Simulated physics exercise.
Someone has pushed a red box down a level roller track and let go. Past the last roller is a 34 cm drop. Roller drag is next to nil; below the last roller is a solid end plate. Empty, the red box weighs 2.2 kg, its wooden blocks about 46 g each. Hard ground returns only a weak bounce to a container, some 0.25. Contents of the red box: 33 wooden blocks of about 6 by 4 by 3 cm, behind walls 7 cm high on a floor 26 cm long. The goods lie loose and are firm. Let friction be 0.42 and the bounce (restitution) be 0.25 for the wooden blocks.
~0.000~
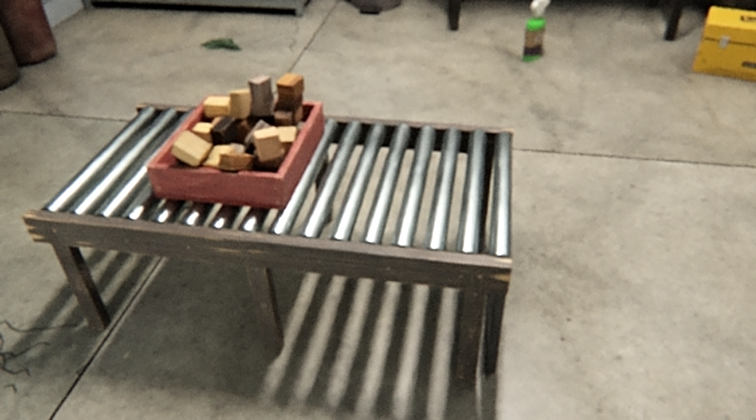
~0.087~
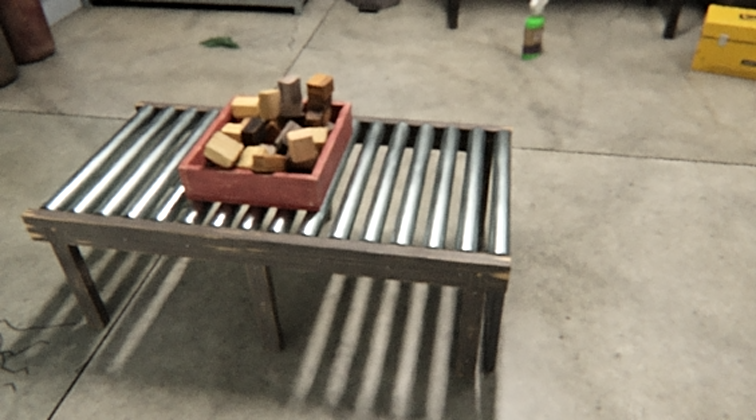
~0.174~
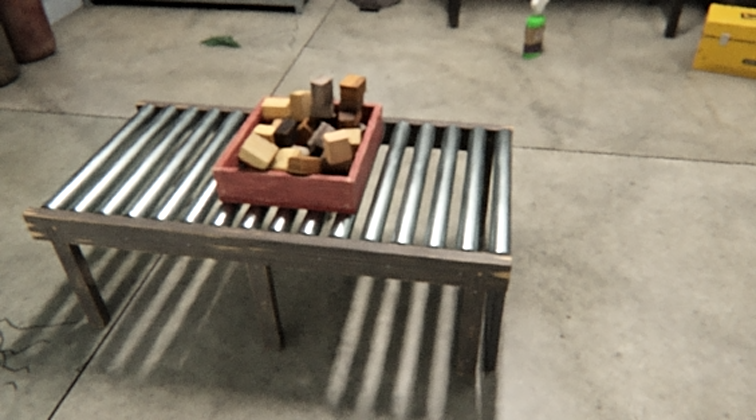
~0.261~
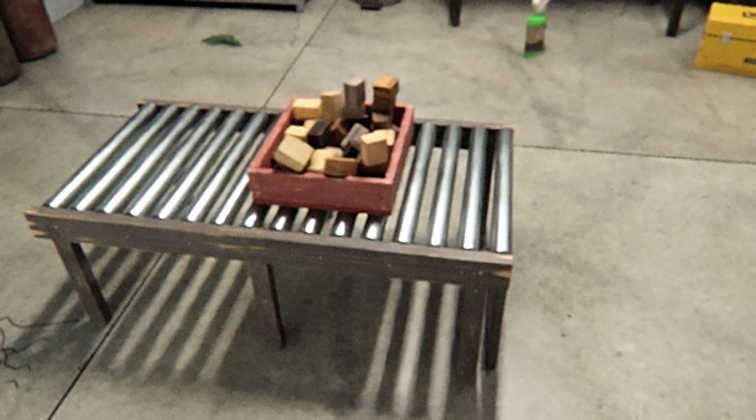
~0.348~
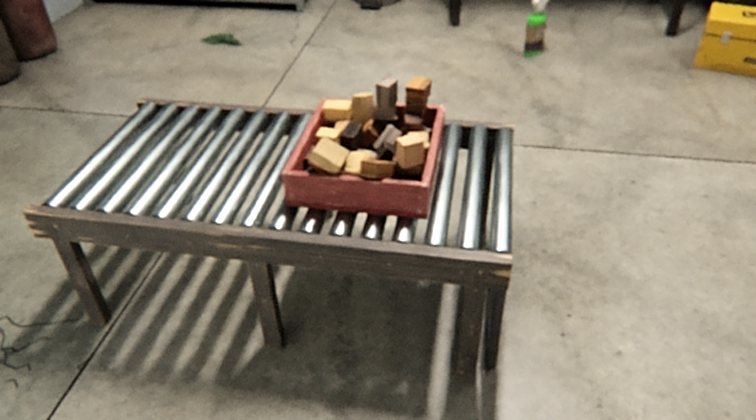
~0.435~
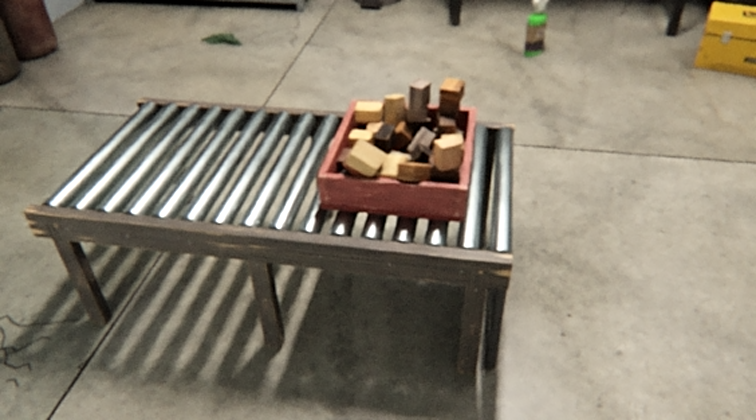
A red box heaped with loose wooden blocks rolls steadily from left to right along a low roller track on a concrete floor, the blocks riding inside it, while a green bottle and a yellow case sit still behind.
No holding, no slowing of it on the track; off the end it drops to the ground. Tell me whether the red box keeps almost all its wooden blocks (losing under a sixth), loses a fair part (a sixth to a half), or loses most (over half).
It loses a fair part of them.
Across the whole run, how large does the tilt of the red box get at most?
Max lean: Roughly 50 degrees.
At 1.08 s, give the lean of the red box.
Roughly 45 degrees.
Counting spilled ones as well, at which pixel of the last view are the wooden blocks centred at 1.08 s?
Centre: About (637, 272) px.
After 0.55 s, the overhang begins.
After 0.88 s, the red box leans 17° with 0 of 33 out.
After 1.08 s, the red box leans 47° with 9 of 33 out.
After 1.43 s, the red box is level with 12 of 33 out.
Final count (at 1.58 s), the red box is level with 12 of 33 out. Asked share, 12 of 33, 36 per cent.
